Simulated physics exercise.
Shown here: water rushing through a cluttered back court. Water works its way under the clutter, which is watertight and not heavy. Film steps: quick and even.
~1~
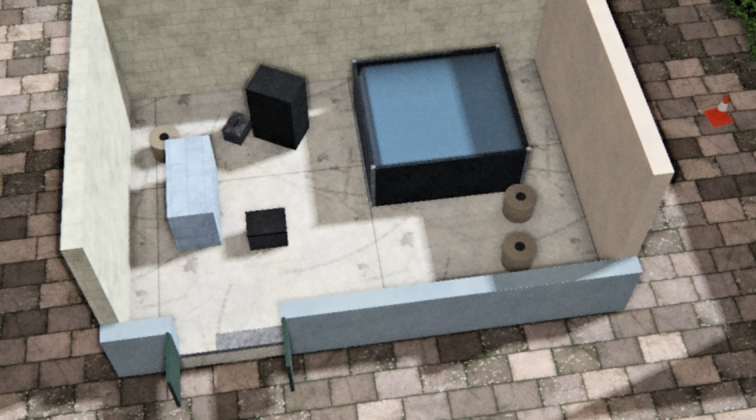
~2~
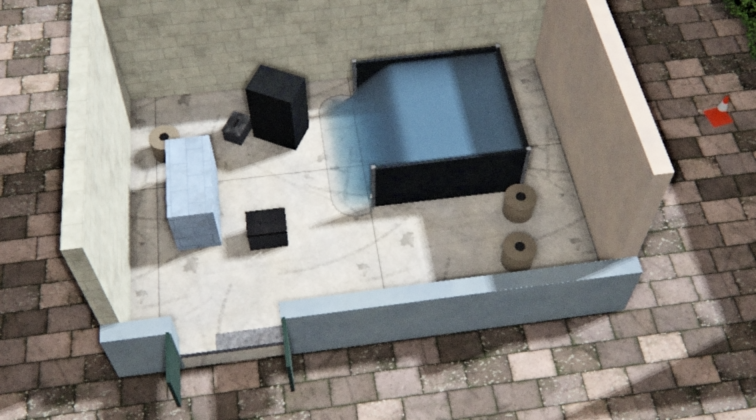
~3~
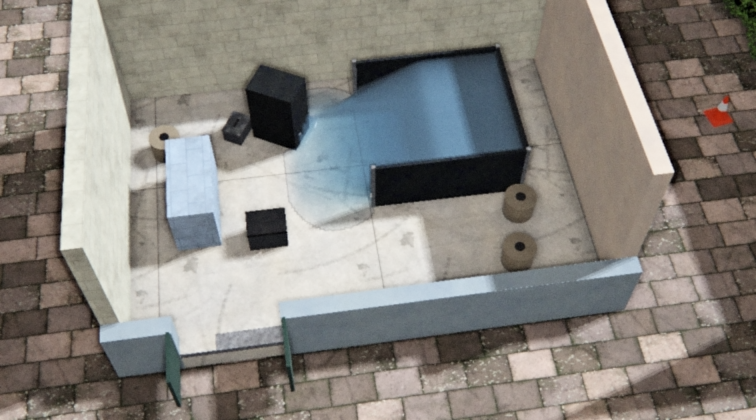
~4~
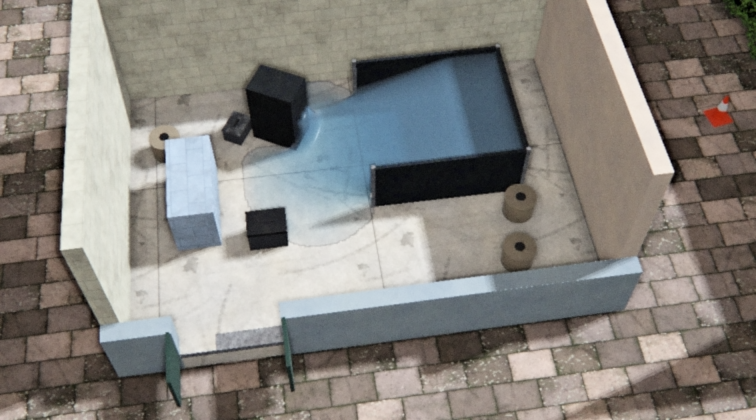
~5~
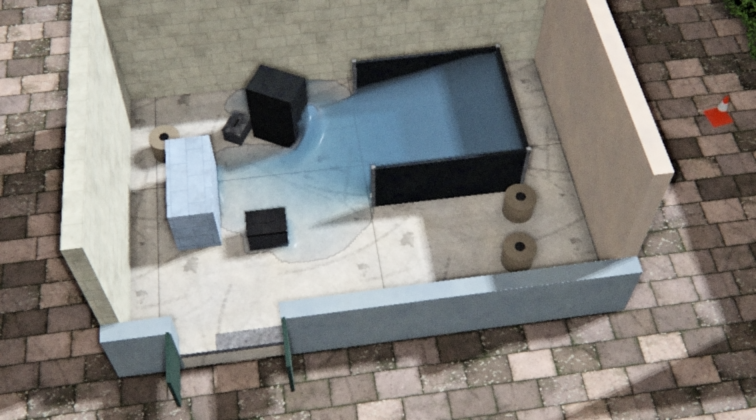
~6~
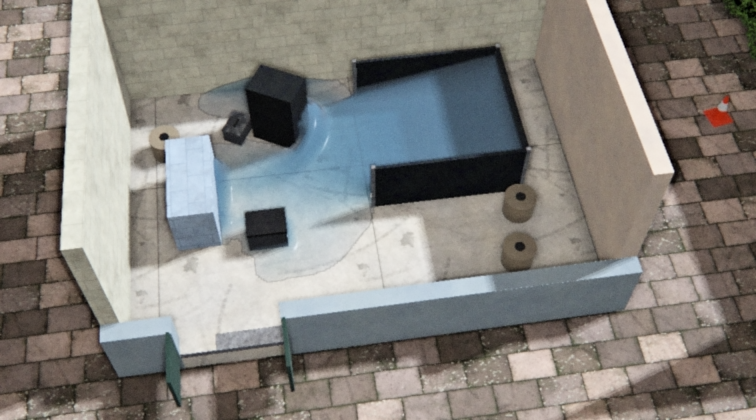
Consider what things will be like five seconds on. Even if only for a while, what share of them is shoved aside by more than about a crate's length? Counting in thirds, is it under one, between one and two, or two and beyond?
In thirds: Between one and two.
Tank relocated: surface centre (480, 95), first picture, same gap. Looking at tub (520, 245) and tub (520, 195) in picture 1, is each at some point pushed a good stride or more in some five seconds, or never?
Well, one by one: Travelled less, then travelled less.
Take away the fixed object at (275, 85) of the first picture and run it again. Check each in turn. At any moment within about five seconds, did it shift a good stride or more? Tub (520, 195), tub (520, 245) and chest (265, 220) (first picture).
In the order given: Stayed put, stayed put, got displaced.
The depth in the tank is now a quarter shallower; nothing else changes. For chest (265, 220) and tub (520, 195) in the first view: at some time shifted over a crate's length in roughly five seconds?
Going one by one: Beyond that distance, within that distance, in that order.
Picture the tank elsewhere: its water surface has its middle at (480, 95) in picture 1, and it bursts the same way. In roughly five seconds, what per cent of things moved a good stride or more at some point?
My reckoning says roughly 60 percent.
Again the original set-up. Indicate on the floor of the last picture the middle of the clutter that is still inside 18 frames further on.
I'd say somewhere close to (357, 215).
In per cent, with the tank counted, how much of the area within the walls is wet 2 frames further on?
Estimate: Near 50 %.
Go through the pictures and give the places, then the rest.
A chest at (266, 221) rests on the ground; a tub at (520, 247) rests on the ground; 0 of 5 have shifted, in the first picture.
A chest at (266, 221) rests on the ground; a tub at (520, 247) rests on the ground; 0 of 5 have shifted, in the second picture.
A chest at (266, 221) rests on the ground; a tub at (520, 247), on the bottom; 0 of 5 have shifted, in the third picture.
A chest at (266, 221), on the bottom; a tub at (520, 247), on the bottom; 0 of 5 have shifted, in the fourth picture.
A chest at (266, 221) rests on the ground; a tub at (520, 247), on the bottom; 0 of 5 have shifted, in the fifth picture.
A chest at (265, 222) rests on the ground; a tub at (520, 247) rests on the ground; 0 of 5 have shifted, in the sixth picture.
A moment on, 0 of 5 are well off their spots; 1 afloat.
Next, 1 of 5 are well off their spots; 2 afloat.
Later, 2 of 5 are well off their spots; 2 afloat.
In the end, 2 of 5 are well off their spots, and 2 have been at some point; 1 afloat.
